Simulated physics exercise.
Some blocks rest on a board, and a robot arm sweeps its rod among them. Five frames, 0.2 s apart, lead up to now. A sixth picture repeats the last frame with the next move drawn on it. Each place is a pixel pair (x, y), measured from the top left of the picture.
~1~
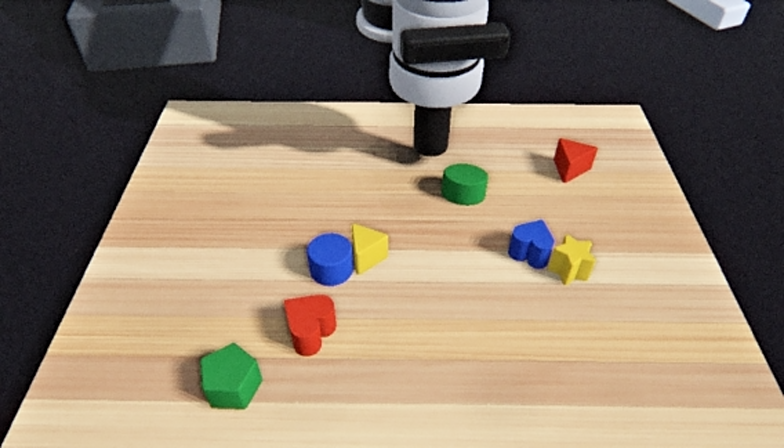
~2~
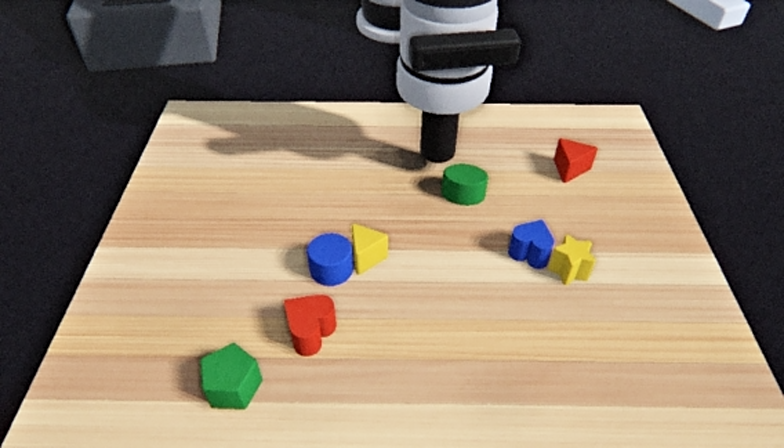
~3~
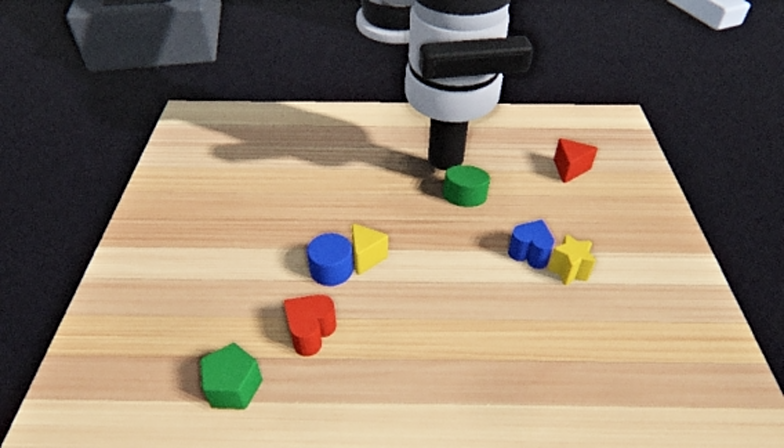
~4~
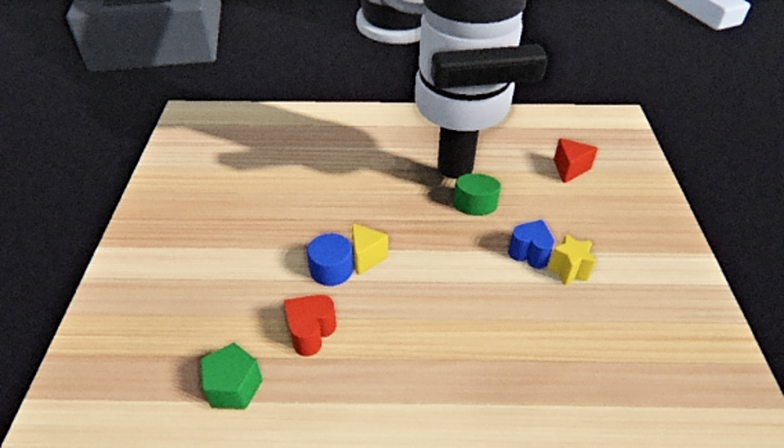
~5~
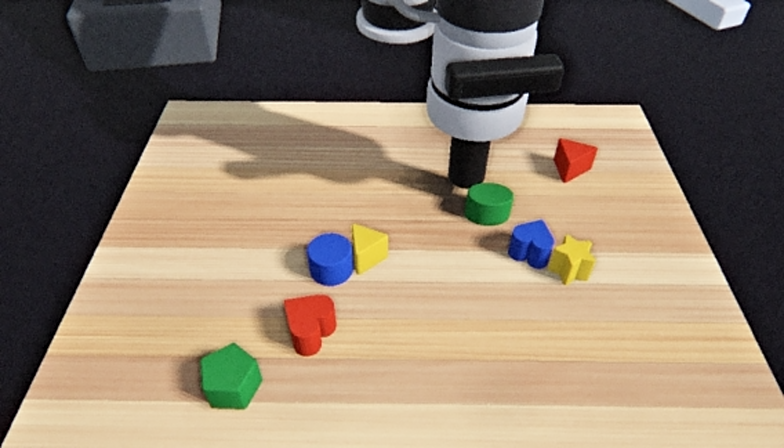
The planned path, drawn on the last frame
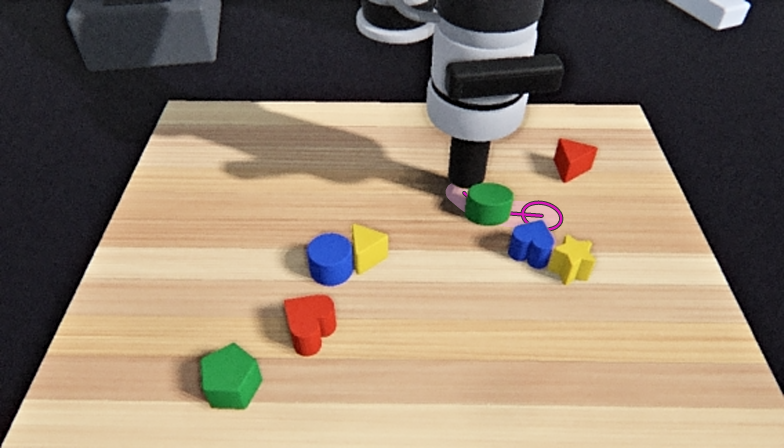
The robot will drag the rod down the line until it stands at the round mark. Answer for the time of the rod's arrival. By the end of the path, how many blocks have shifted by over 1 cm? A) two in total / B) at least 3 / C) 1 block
I choose A.
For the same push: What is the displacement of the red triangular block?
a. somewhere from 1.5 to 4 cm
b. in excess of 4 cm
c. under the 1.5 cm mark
My pick is c.
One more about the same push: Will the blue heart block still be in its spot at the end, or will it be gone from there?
It is carried off its spot.
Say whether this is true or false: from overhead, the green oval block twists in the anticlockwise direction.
My answer: False.
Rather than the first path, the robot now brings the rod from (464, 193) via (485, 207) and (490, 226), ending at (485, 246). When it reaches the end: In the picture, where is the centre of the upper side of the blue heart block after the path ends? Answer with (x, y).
It sits at (551, 257).
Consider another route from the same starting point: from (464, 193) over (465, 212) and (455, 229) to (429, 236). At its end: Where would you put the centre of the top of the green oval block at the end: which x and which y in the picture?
Its top middle is near (504, 210).
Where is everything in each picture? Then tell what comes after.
In the first frame, tip of the rod (431, 147), middles of tops, green oval block (466, 173), blue heart block (535, 233), red triangular block (576, 148), yellow star-shaped block (576, 249).
In the second frame, rod (438, 153), nothing pushed.
In the third frame, rod (446, 161), green oval block (468, 175).
In the fourth frame, rod (455, 169), green oval block (479, 183).
In the fifth frame, rod (466, 178), green oval block (491, 193), blue heart block (535, 233), red triangular block (576, 148), yellow star-shaped block (576, 249).
The line goes from (464, 193) through (485, 208) and (513, 214) to (542, 216).
The first path, step by step. Halfway along, rod (502, 197); green oval block (527, 215); blue heart block (541, 239), turned 15° clockwise.
At the end, rod (546, 201); green oval block (541, 221), turned 30° clockwise; blue heart block (545, 247), turned 25° clockwise; red triangular block unmoved; yellow star-shaped block (580, 253), turned 25° anticlockwise.
